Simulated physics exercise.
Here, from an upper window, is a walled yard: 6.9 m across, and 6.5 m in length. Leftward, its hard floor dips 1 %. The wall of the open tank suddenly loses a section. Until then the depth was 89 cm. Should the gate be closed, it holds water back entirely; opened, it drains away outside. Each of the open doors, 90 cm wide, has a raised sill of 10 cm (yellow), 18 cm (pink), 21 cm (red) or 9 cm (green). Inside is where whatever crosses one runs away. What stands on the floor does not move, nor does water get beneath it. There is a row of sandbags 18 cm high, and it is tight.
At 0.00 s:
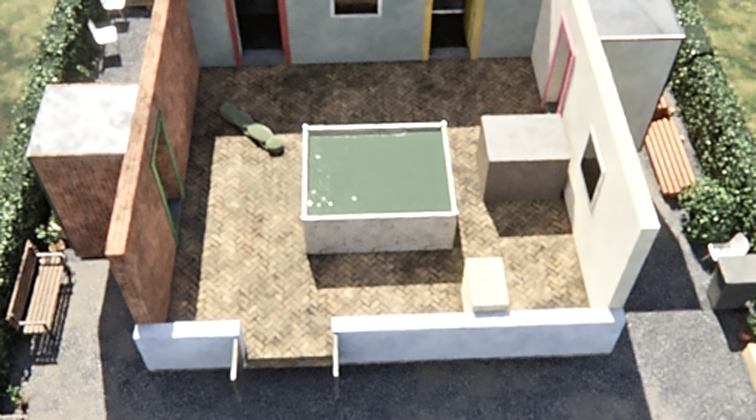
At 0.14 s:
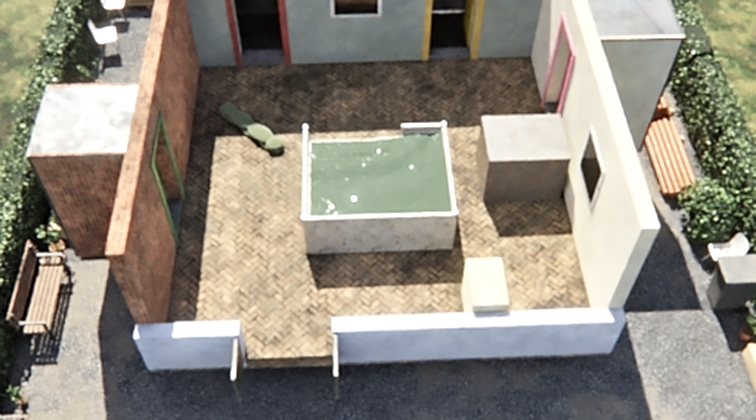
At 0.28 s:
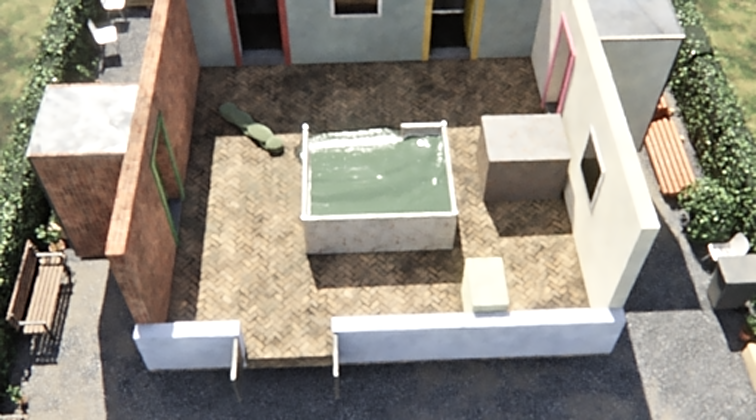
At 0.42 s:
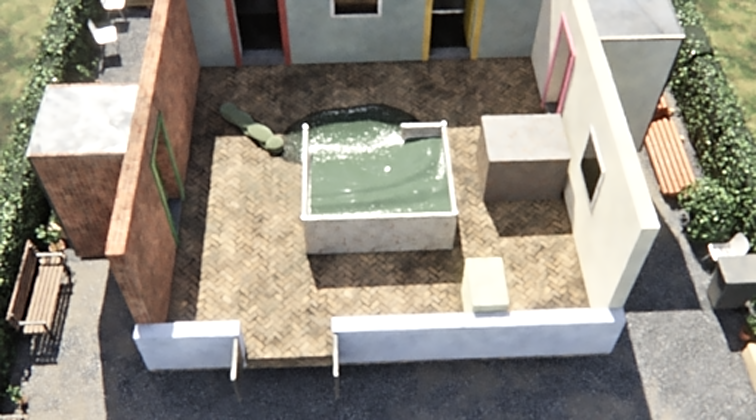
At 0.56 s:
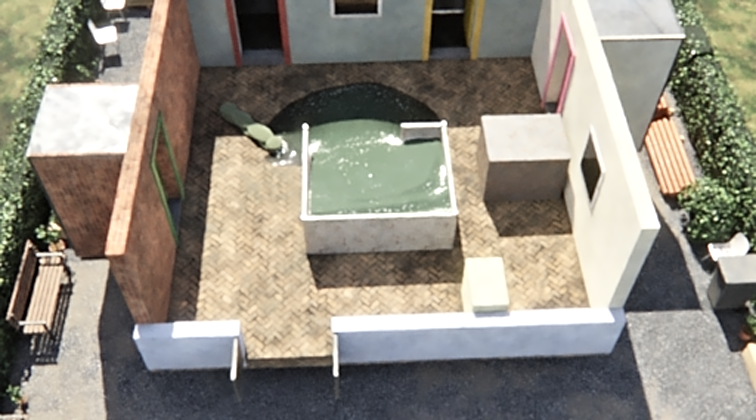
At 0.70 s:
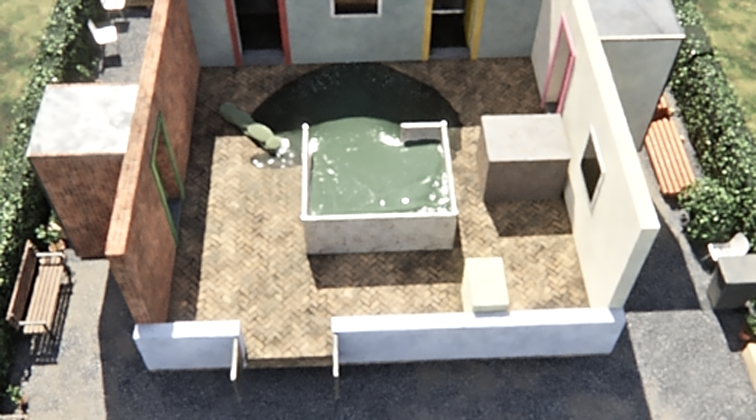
Green water poured out through a gap in the far side of the open tank, spreading in a dark, widening fan across the yard's brick floor behind it, while the surface inside rippled and foamed.
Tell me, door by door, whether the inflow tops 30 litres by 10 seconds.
As I see it, yellow door: Beyond the set amount; pink door: Short of the set amount; red door: Beyond the set amount; green door: Short of the set amount.
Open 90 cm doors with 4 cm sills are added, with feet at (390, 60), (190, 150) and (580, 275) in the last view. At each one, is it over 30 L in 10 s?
In turn: Beyond it, beyond it, short of it.
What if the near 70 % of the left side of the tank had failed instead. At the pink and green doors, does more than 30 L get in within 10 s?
Measured against that limit, pink comes out short of it and green comes out beyond it.
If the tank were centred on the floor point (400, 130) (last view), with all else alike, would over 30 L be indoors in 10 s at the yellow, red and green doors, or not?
Well, yellow ends up beyond the mark, red ends up inside the mark and green ends up inside the mark.
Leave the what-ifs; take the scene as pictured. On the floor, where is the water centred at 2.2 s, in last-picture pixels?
Pixel position near (349, 135).
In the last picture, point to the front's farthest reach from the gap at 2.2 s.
Point: Roughly (530, 58).
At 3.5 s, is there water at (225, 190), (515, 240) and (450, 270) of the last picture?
Going in order, covered, then clear, then clear.
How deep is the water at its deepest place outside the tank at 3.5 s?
Max depth: About 36 centimetres.
After 1.4 s water covers 30 % of the floor and is deepest (52 cm) near (323, 65); yellow door 18 cm at the sill, 2 L in, pink door not reached, red door 31 cm at the sill, 1 L in, green door not reached.
After 2.2 s water covers 35 % of the floor and is deepest (68 cm) near (201, 69); yellow door 18 cm at the sill, 25 L in, pink door not reached, red door 32 cm at the sill, 35 L in, green door not reached.
After 3.5 s water covers 60 % of the floor and is deepest (36 cm) near (201, 69); yellow door 13 cm at the sill, 46 L in, pink door 15 cm at the sill, 0 L in, red door 29 cm at the sill, 77 L in, green door 7 cm at the sill, 0 L in.
After 6.0 s water covers 80 % of the floor and is deepest (23 cm) near (351, 120); yellow door 11 cm at the sill, 53 L in, pink door 18 cm at the sill, 6 L in, red door 19 cm at the sill, 106 L in, green door 4 cm at the sill, 0 L in.
After 10.0 s water covers 95 % of the floor and is deepest (16 cm) near (198, 93); yellow door 12 cm at the sill, 62 L in, pink door 11 cm at the sill, 7 L in, red door 14 cm at the sill, 106 L in, green door 6 cm at the sill, 0 L in.
